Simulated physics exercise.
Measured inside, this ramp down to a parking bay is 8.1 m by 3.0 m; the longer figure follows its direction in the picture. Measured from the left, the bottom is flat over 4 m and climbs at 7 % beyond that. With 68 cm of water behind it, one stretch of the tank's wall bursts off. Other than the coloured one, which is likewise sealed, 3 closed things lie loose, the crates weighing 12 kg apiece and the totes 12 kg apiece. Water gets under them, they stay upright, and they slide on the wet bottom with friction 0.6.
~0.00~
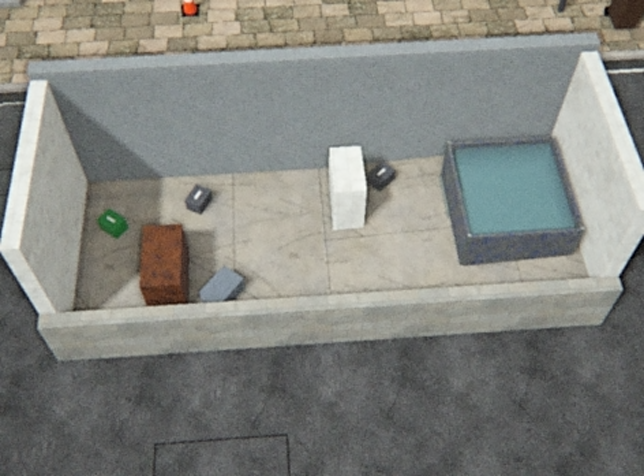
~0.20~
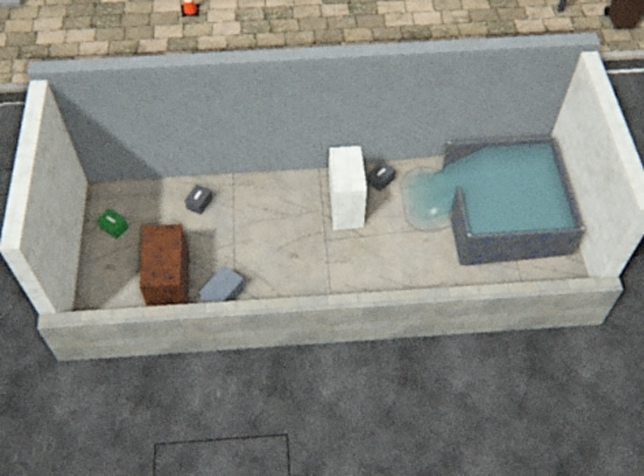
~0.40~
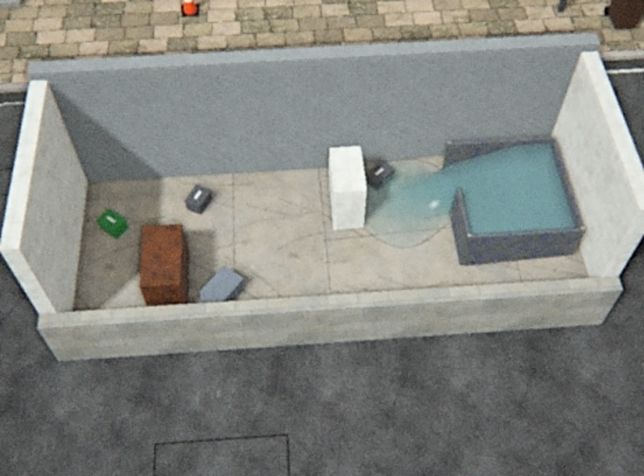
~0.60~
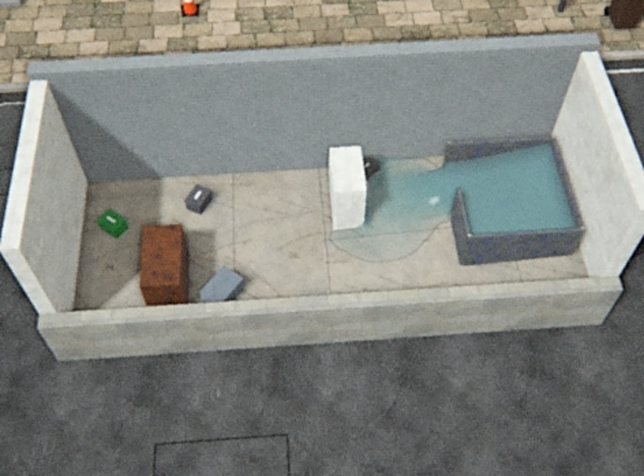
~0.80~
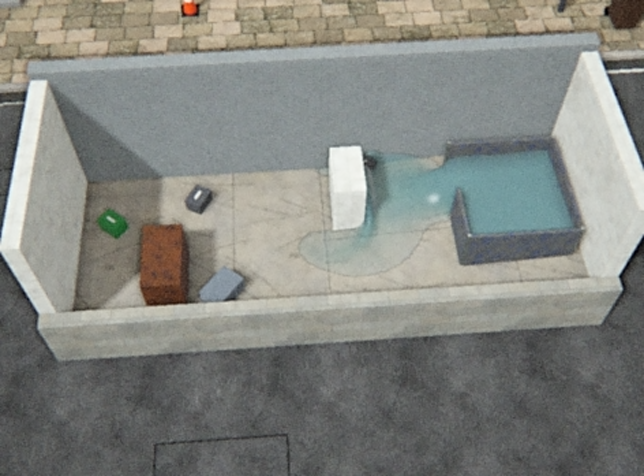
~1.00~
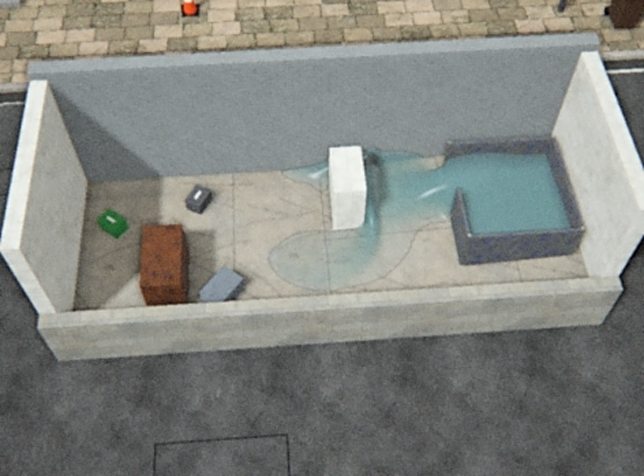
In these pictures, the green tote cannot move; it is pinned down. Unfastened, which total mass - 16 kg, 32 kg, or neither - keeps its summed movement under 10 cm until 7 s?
Upper choice only.
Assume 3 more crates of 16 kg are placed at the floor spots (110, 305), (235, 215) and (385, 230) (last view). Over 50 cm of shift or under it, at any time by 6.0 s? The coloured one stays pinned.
Result by item: Beyond it; beyond it; beyond it.
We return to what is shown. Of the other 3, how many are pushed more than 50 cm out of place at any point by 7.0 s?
It adds up to 2.
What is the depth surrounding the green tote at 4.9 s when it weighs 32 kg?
Close to 10 cm deep.
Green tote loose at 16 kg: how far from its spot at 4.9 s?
About 5 cm off its spot.
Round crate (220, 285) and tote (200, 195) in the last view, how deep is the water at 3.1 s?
11 and 7 cm.
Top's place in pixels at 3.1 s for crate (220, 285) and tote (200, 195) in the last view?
Near (210, 251) and (133, 212).
After 1.4 s the green tote would be 0 cm from its start with 16 kg and 0 cm from its start with 32 kg; 0 cm of water round it then.
After 3.1 s the green tote would be 4 cm from its start with 16 kg and 1 cm from its start with 32 kg; 6 cm of water round it then.
After 4.9 s the green tote would be 5 cm from its start with 16 kg and 1 cm from its start with 32 kg; 10 cm of water round it then.
After 7.0 s the green tote would be 49 cm from its start with 16 kg and 1 cm from its start with 32 kg; 14 cm of water round it then.
